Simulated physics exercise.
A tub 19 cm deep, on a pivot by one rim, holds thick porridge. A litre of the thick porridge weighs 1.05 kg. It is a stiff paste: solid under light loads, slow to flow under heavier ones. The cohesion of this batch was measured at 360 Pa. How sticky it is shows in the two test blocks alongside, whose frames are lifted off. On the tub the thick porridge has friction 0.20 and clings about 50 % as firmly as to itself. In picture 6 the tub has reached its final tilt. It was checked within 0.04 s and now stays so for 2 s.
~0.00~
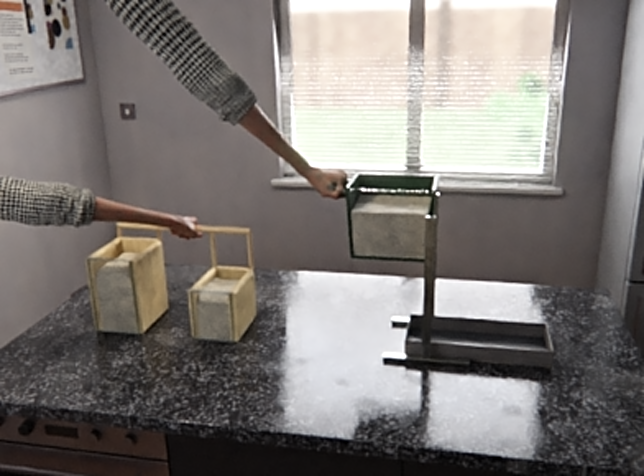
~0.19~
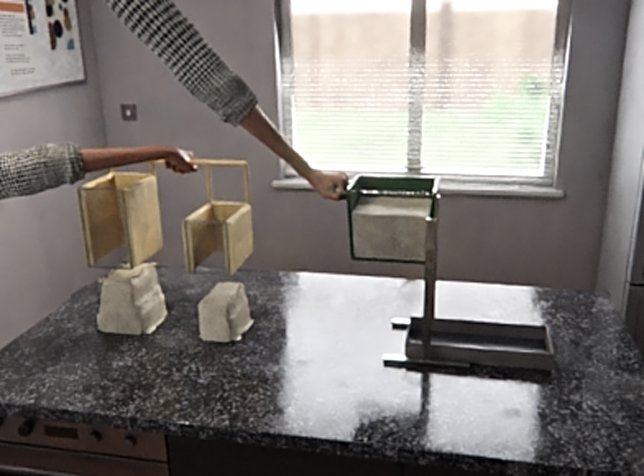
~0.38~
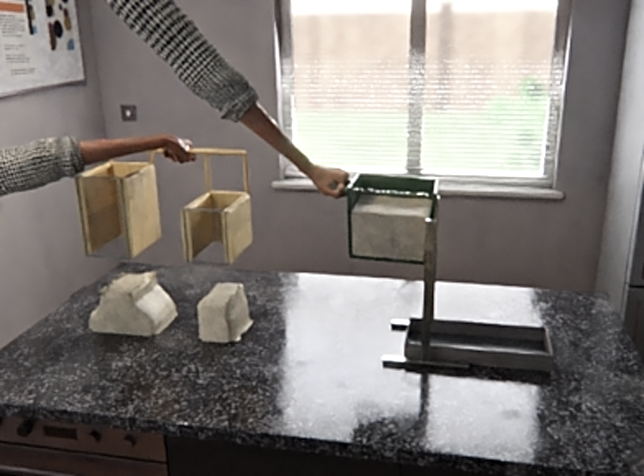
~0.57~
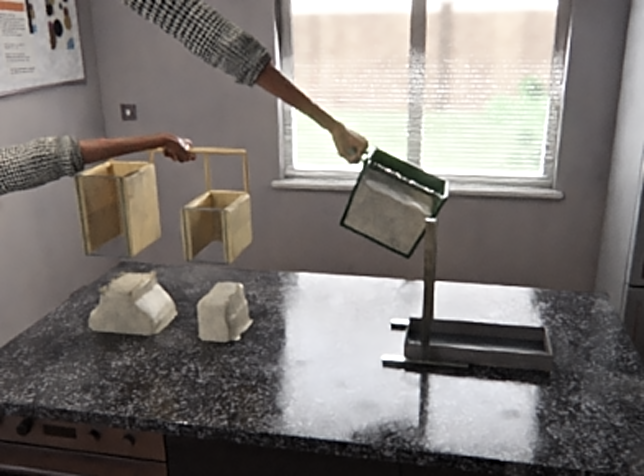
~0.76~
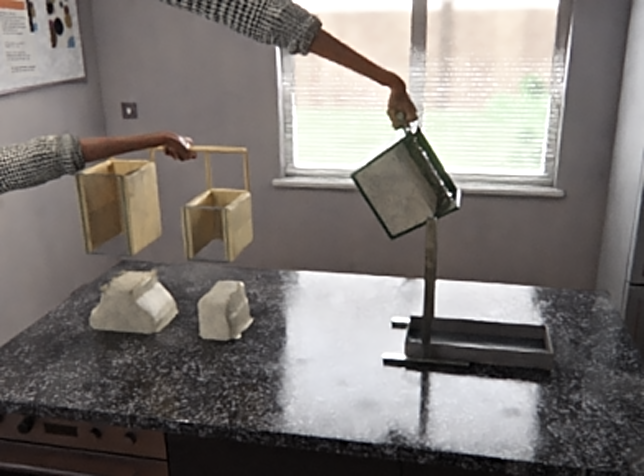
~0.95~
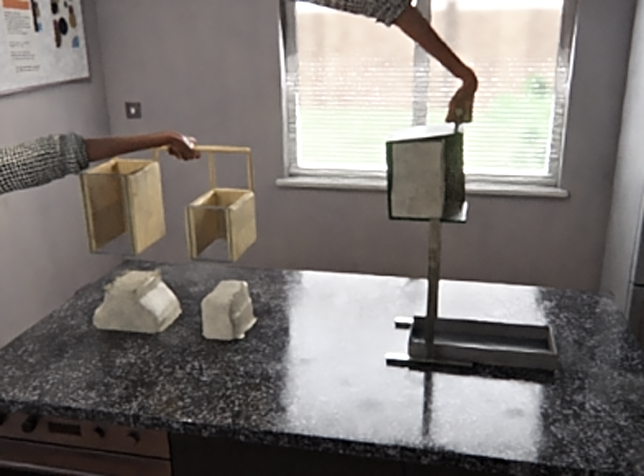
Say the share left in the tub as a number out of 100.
Expect roughly 62 %.
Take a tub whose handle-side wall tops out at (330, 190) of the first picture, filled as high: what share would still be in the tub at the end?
Then about 50 %.
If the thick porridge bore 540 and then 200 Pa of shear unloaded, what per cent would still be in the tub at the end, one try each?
In turn about 100 %, 45 %.
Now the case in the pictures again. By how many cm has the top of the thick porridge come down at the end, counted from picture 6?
Roughly 11 cm.
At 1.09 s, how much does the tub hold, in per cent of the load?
About 100 %.
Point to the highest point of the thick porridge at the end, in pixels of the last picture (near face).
Around (421, 184).
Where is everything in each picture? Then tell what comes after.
The first picture shows handle-side rim at (349, 189), tilt 0 degrees; highest point of the thick porridge at (411, 213); test blocks 20 cm, 13 cm high (left to right).
The second picture shows handle-side rim at (350, 190), tilt 0 degrees; highest point of the thick porridge at (411, 215); test blocks 18 cm, 13 cm high (left to right).
The third picture shows handle-side rim at (350, 188), tilt 2 degrees; highest point of the thick porridge at (356, 211); test blocks 14 cm, 13 cm high (left to right).
The fourth picture shows handle-side rim at (368, 160), tilt 25 degrees; highest point of the thick porridge at (360, 184); test blocks 14 cm, 13 cm high (left to right).
The fifth picture shows handle-side rim at (413, 135), tilt 57 degrees; highest point of the thick porridge at (391, 152); test blocks 14 cm, 13 cm high (left to right).
The sixth picture shows handle-side rim at (463, 136), tilt 86 degrees; highest point of the thick porridge at (437, 142); test blocks 14 cm, 13 cm high (left to right).
By 1.09 s, the tub is at 86 degrees and holds 100 %.
By 1.26 s, the tub is at 86 degrees and holds 79 %.
By 1.43 s, the tub is at 86 degrees and holds 64 %.
By 1.60 s, the tub is at 86 degrees and holds 62 %.
By 2.95 s, at the end, the tub is at 86 degrees and holds 62 %.
